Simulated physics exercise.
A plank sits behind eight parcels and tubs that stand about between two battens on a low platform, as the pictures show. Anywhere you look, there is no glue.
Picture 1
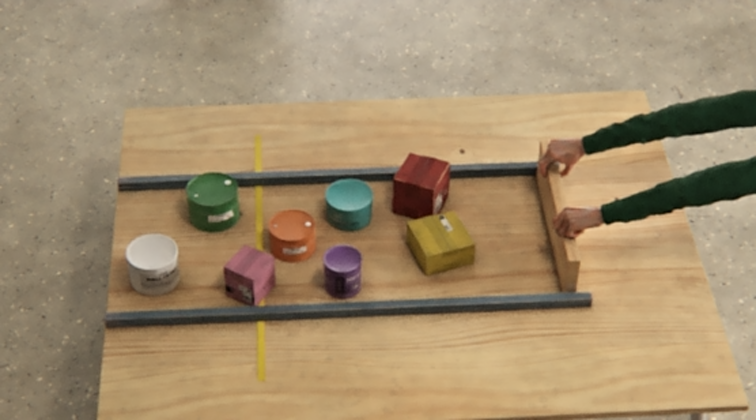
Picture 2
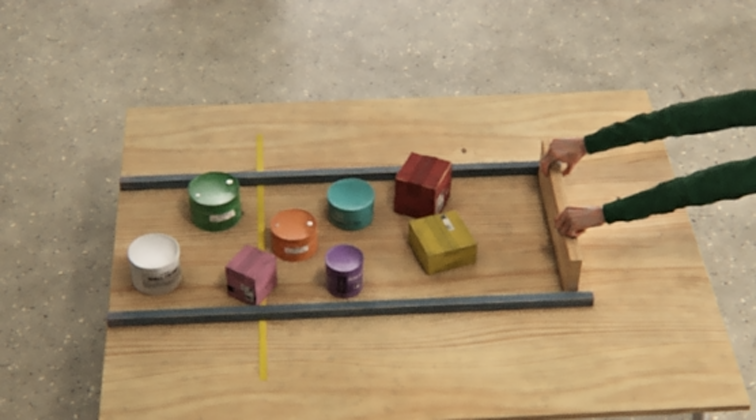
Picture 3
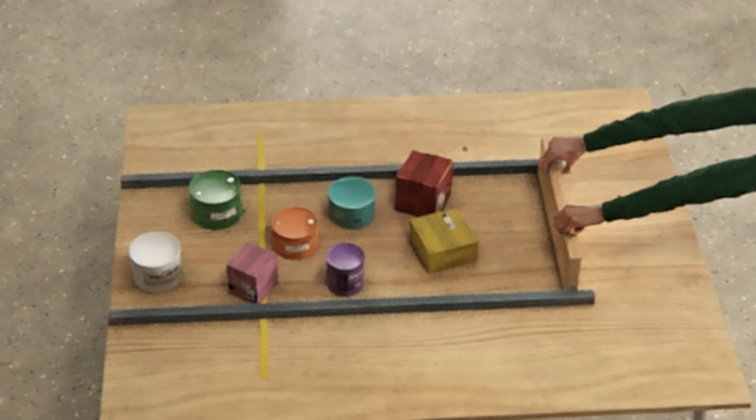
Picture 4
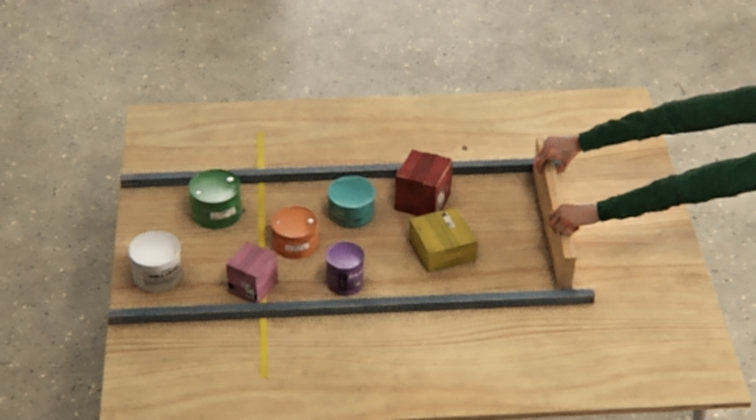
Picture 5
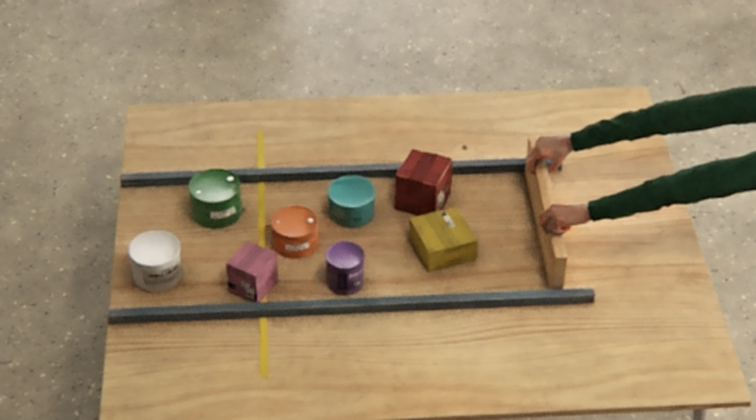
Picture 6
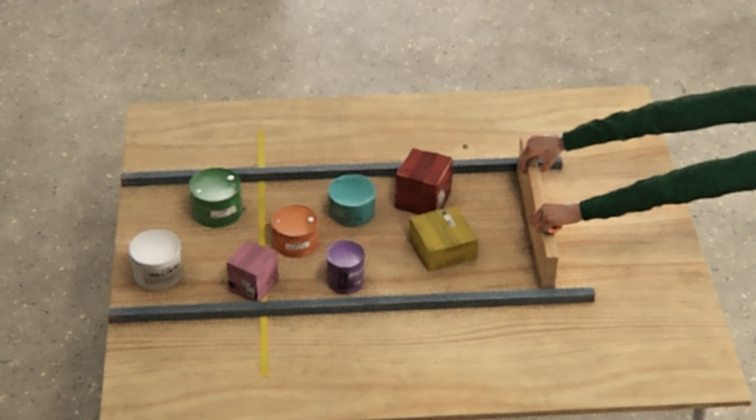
Wooden plank held by two hands sliding slightly left between two battens, while eight parcels and tubs stand still.
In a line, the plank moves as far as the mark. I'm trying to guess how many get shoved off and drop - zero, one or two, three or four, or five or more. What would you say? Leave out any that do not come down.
I would say zero.
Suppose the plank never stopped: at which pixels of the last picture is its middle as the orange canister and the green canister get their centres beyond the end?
Points: About (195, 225) and about (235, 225).
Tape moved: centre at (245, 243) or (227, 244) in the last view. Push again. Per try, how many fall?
It comes to 0, then 1.
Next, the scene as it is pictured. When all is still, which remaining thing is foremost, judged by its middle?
It's the green canister.
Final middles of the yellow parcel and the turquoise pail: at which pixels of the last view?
Roughly (237, 242), and the other roughly (193, 205).
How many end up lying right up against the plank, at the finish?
The answer is 3.
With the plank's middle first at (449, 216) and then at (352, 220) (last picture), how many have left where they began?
By the first moment it's 2, by the second it's 5.
A little later, none off yet; white pail at rest near (156, 261); green canister at rest near (216, 198); pink parcel at rest near (253, 272).
When it is over, the number that fall off is zero.
